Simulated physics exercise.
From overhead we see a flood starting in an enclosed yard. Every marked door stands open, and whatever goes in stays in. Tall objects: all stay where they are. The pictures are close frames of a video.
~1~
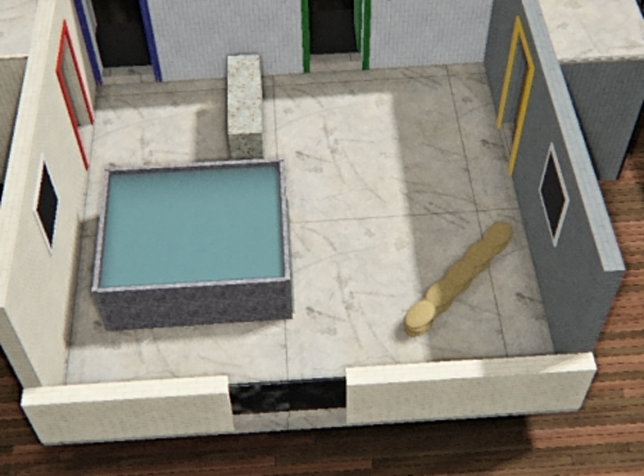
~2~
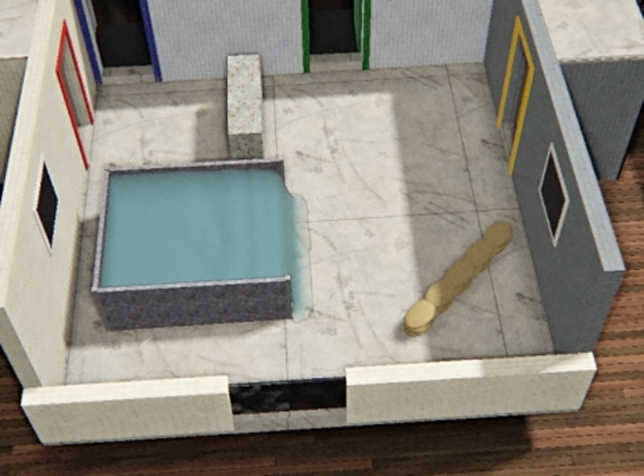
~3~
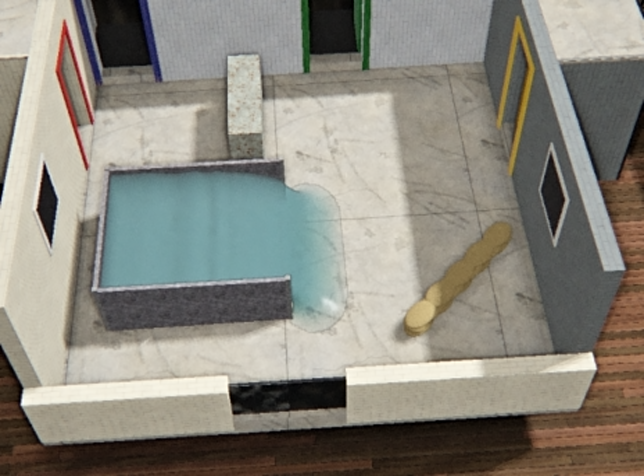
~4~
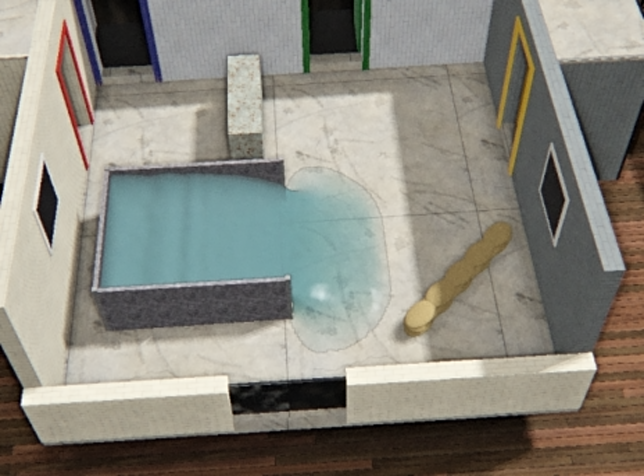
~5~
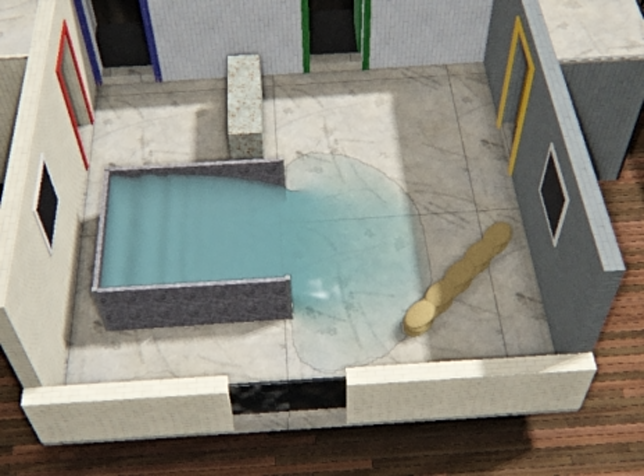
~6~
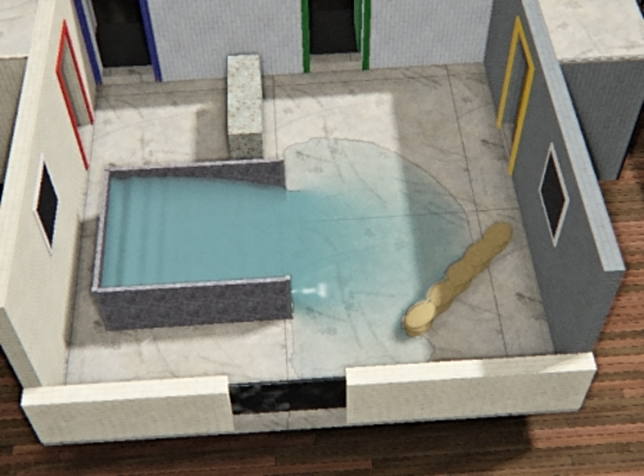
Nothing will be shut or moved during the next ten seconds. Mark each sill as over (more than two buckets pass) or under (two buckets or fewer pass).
The yellow door is over, the green door is under, the red door is over, the blue door is under.
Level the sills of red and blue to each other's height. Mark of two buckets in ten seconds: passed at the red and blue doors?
Lab note - red below the cap, blue above the cap.
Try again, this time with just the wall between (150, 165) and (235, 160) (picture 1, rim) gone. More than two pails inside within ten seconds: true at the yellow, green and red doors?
Going door by door: The yellow one stays safe, the green one stays safe, and the red one gets too much.
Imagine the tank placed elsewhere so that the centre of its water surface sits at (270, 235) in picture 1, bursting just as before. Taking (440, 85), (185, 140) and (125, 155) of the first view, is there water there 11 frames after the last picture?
Going through the three spots in turn: Gets wet, stays untouched, stays untouched.
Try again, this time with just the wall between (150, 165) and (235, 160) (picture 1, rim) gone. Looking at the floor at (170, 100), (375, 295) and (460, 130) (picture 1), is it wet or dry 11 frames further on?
Submerged, unwetted, unwetted.
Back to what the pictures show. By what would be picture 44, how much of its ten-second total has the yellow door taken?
Close to 95 %.
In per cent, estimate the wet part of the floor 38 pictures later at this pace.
Estimated share: Around 95 %.
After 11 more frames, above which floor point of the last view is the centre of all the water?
Near (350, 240).
A moment on, water covers 45 % of the floor; the yellow door wet at the sill, nothing in, the green door not reached, the red door not reached, the blue door not reached.
Next, water covers 55 % of the floor; the yellow door over two buckets in, the green door not reached, the red door not reached, the blue door not reached.
Then, water covers 65 % of the floor; the yellow door far over two buckets in, the green door wet at the sill, nothing in, the red door not reached, the blue door not reached.
Later, water covers 95 % of the floor; the yellow door far over two buckets in, the green door wet at the sill, nothing in, the red door under two buckets in, the blue door under two buckets in.
In the end, water covers 95 % of the floor; the yellow door far over two buckets in, the green door wet at the sill, nothing in, the red door far over two buckets in, the blue door under two buckets in.
